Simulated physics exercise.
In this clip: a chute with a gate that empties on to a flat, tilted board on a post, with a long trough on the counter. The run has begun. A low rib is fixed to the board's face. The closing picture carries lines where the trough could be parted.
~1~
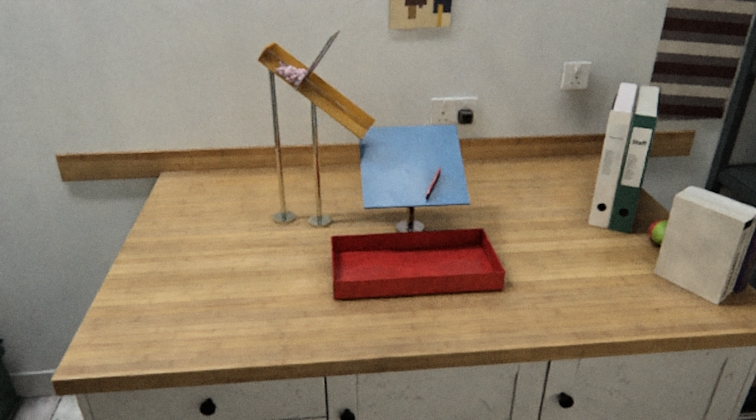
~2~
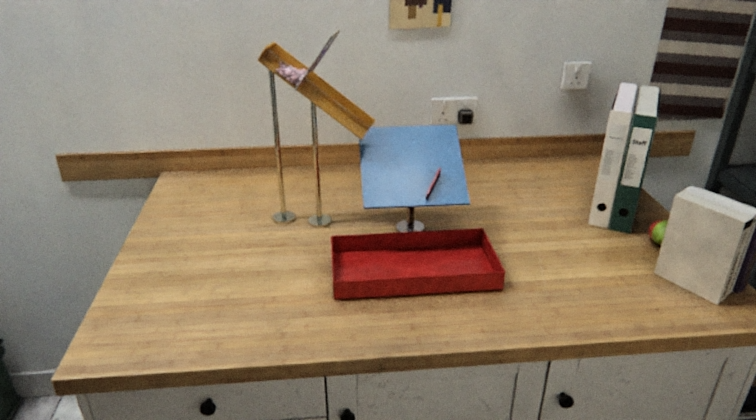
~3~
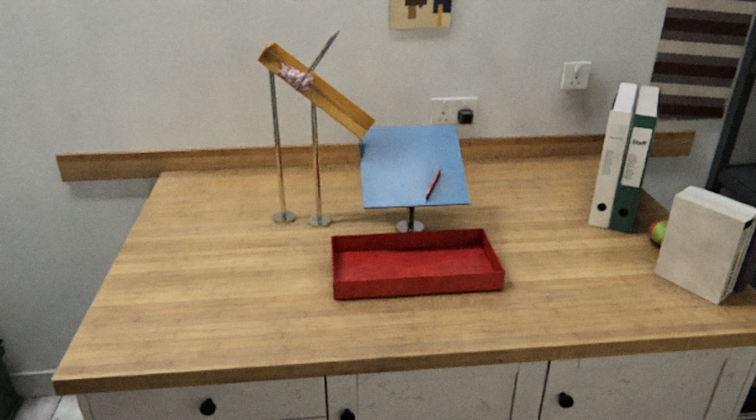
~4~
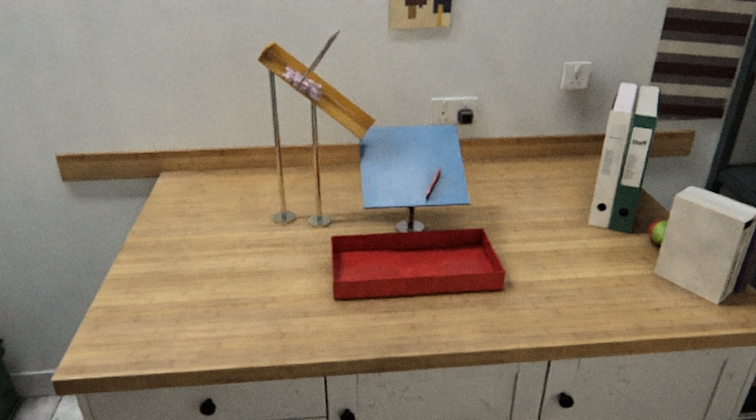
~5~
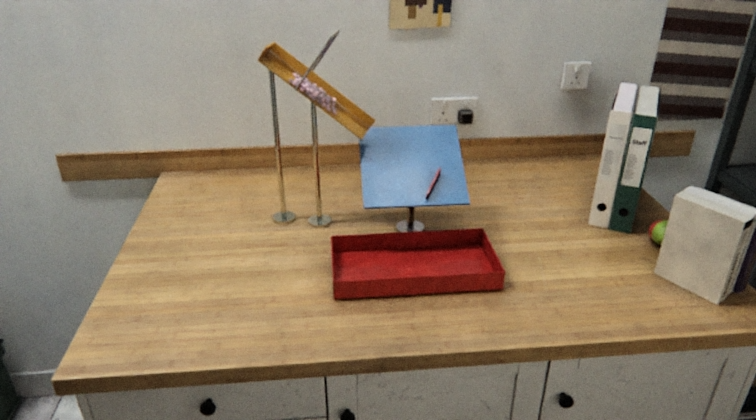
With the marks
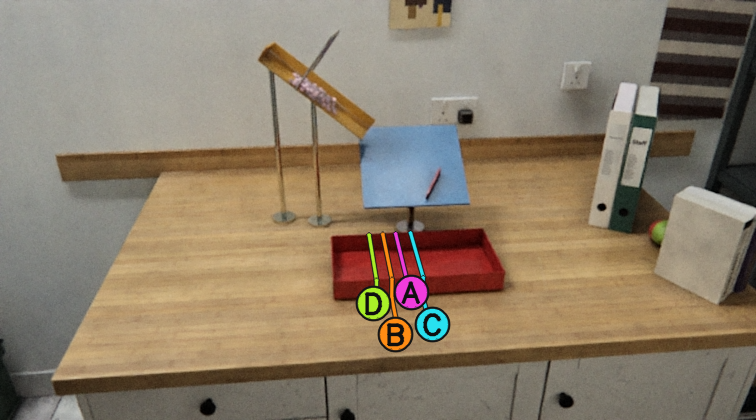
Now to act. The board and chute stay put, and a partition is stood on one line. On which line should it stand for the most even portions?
I would pick line C.
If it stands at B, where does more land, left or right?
The right side.
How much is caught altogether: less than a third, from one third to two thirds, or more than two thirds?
More than two thirds.
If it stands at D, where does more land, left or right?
More lands on the right.
On the marked copy, line A crosses the front rim at (406, 277); line B crosses the front rim at (391, 278); line C crosses the front rim at (423, 276); line D crosses the front rim at (376, 279).
Choosing A, of what is caught, only a few on the left of the divider, all but a few on the right.
Choosing B, of what is caught, a small share on the left of the divider, all but a few on the right.
Choosing C, of what is caught, close to two thirds on the left of the divider, close to a third on the right.
Choosing D, of what is caught, a small share on the left of the divider, all but a few on the right.
